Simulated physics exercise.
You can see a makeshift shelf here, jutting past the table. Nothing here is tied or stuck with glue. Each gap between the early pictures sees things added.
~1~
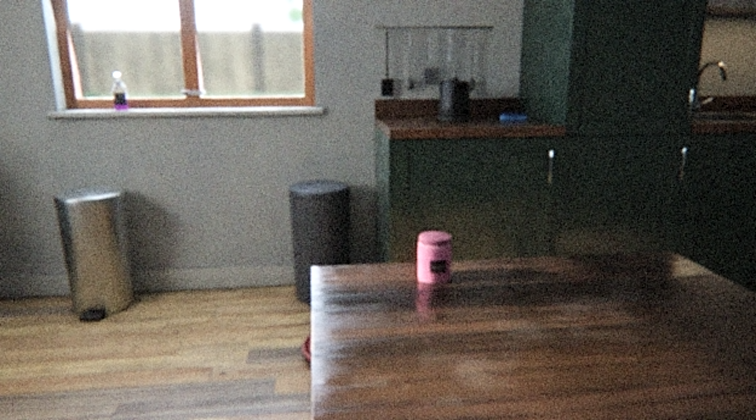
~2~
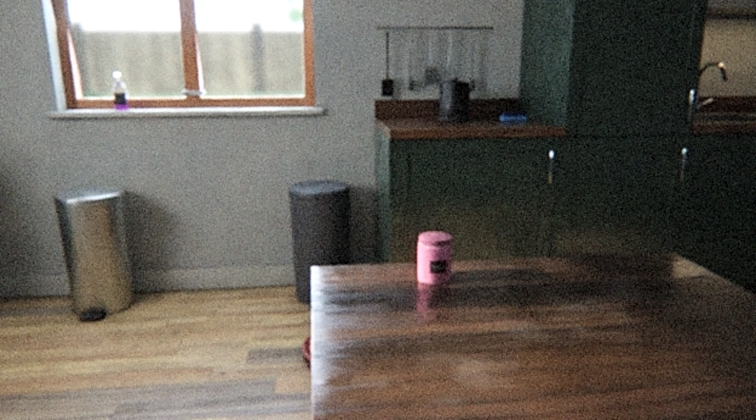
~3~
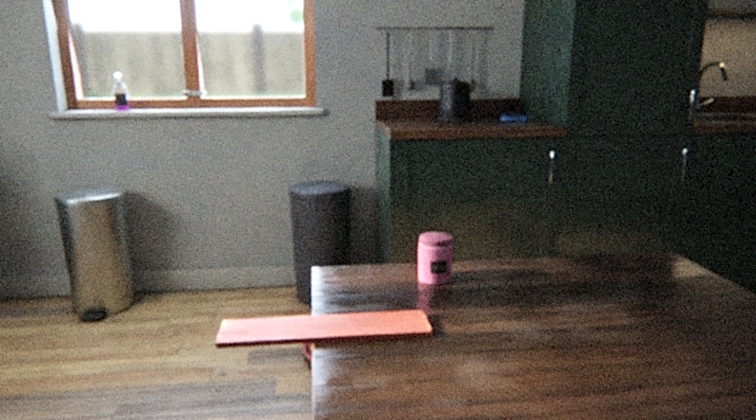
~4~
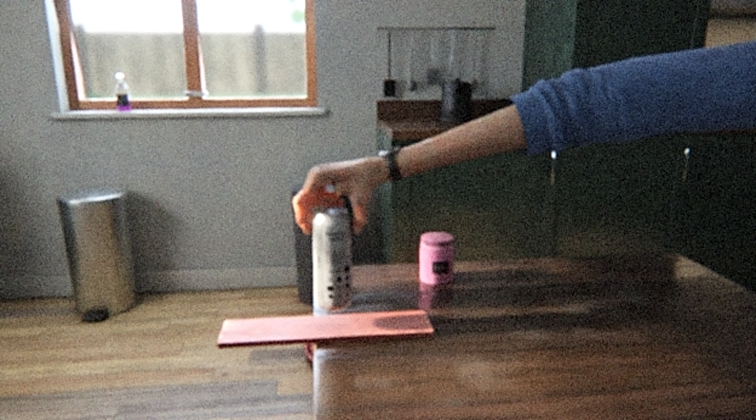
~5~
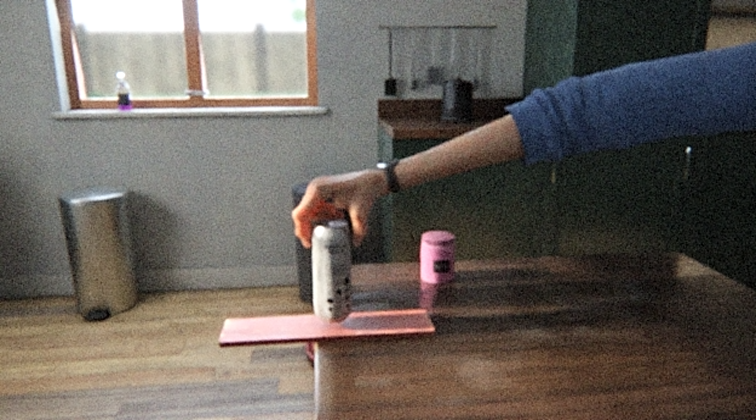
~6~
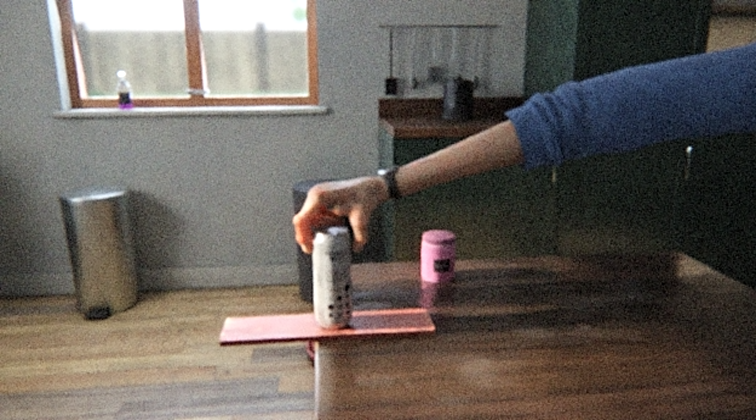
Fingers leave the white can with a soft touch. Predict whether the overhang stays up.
Rests there.
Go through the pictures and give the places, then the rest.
The last thing is not in view yet; pink jar (435, 257), in the first frame.
The last thing is not in view yet; pink jar (435, 257), in the second frame.
The last thing is not in view yet; pink jar (435, 258), in the third frame.
Still above its spot; white can (333, 259); pink jar (437, 258), in the fourth frame.
Still above its spot; white can (332, 271); pink jar (438, 257), in the fifth frame.
In place under the hand; white can (333, 277); pink jar (439, 256), in the sixth frame.
Then, 0.50 s on from there, no change.
Then, 1.10 s on from there, white can resting near (333, 277).
In the end, all 3 unmoved. At the end, from the last picture's camera, white can near (333, 277). The plank holds.
